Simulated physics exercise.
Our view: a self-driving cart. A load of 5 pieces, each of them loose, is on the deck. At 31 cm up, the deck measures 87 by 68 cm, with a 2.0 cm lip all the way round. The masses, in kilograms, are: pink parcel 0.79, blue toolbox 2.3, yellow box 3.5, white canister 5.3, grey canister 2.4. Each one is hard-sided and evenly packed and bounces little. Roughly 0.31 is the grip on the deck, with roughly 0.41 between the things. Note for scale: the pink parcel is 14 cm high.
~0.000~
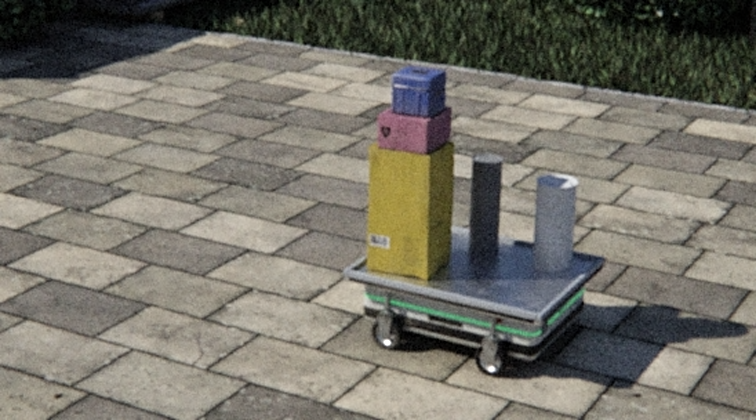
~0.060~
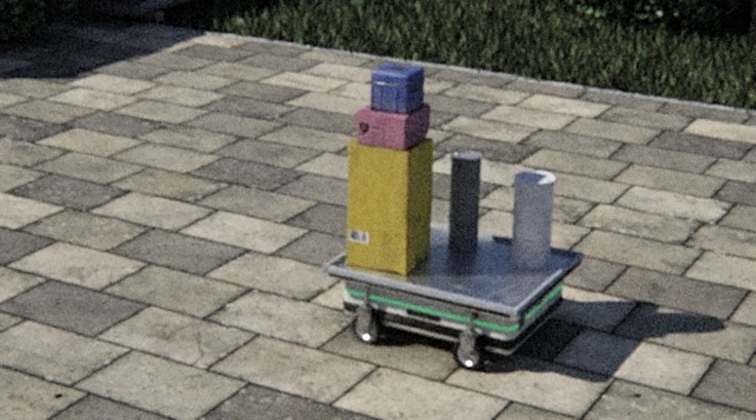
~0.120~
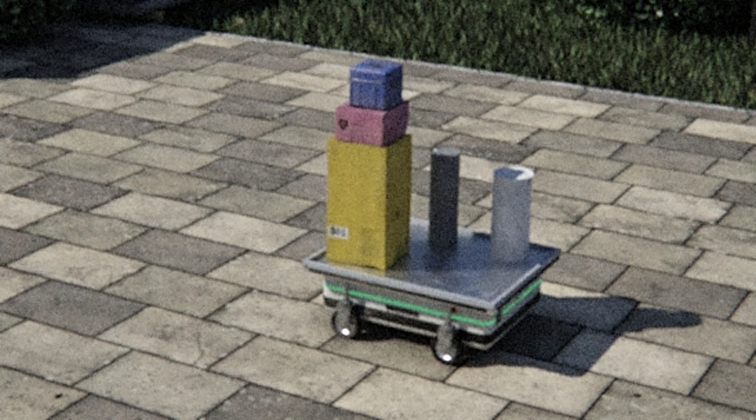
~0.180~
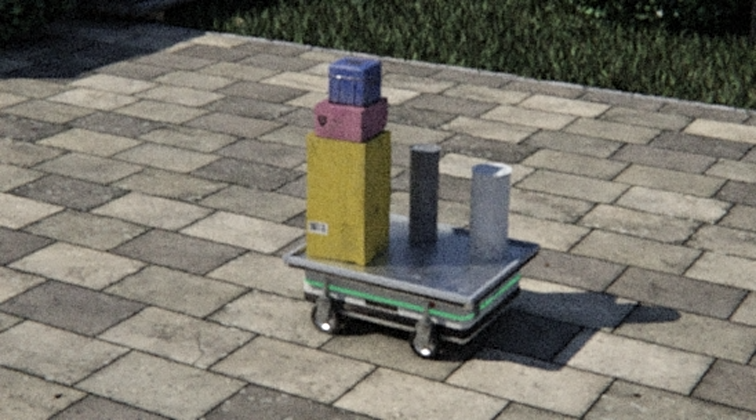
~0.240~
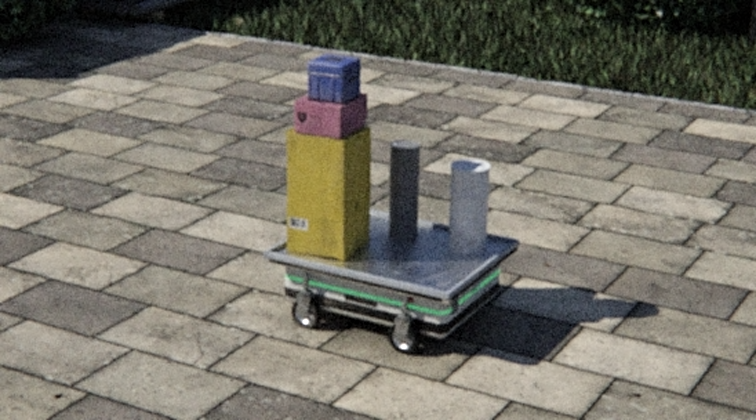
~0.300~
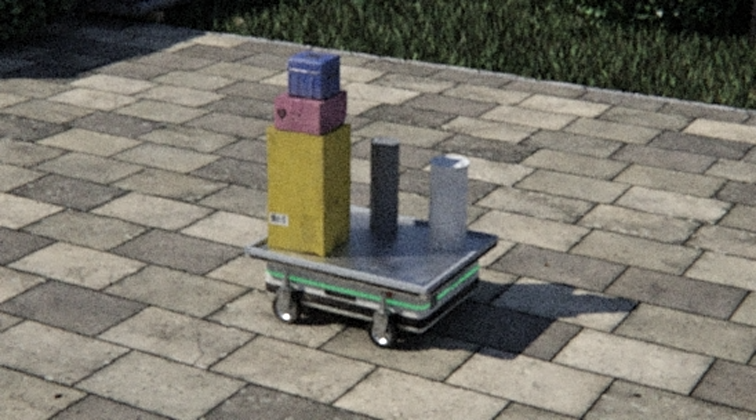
On a paved path, a cart carrying stacked boxes and two canisters rolls left.
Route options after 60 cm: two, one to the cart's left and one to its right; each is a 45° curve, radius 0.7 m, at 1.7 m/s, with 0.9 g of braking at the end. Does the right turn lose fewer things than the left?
Yes.
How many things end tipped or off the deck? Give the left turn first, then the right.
Tally: Left 5, right 3.
Turning left. At 0.70 s, cart has run 119 cm, turned 36°; blue toolbox 10° off upright near (171, 59); pink parcel 10° off upright near (168, 94); grey canister 25° off upright.
After 1.10 s, cart has run 161 cm, turned 45°, stopped; pink parcel, blue toolbox and grey canister now off the deck; white canister 64° off upright; yellow box 45° off upright.
After 1.50 s, cart has run 161 cm, turned 45°, stopped; yellow box and white canister now off the deck.
In the end (2.1 s), off the deck, pink parcel, blue toolbox, yellow box, white canister and grey canister.
Turning right instead, pink parcel, blue toolbox and yellow box tipped over or off the deck, 3 of 5 in all.
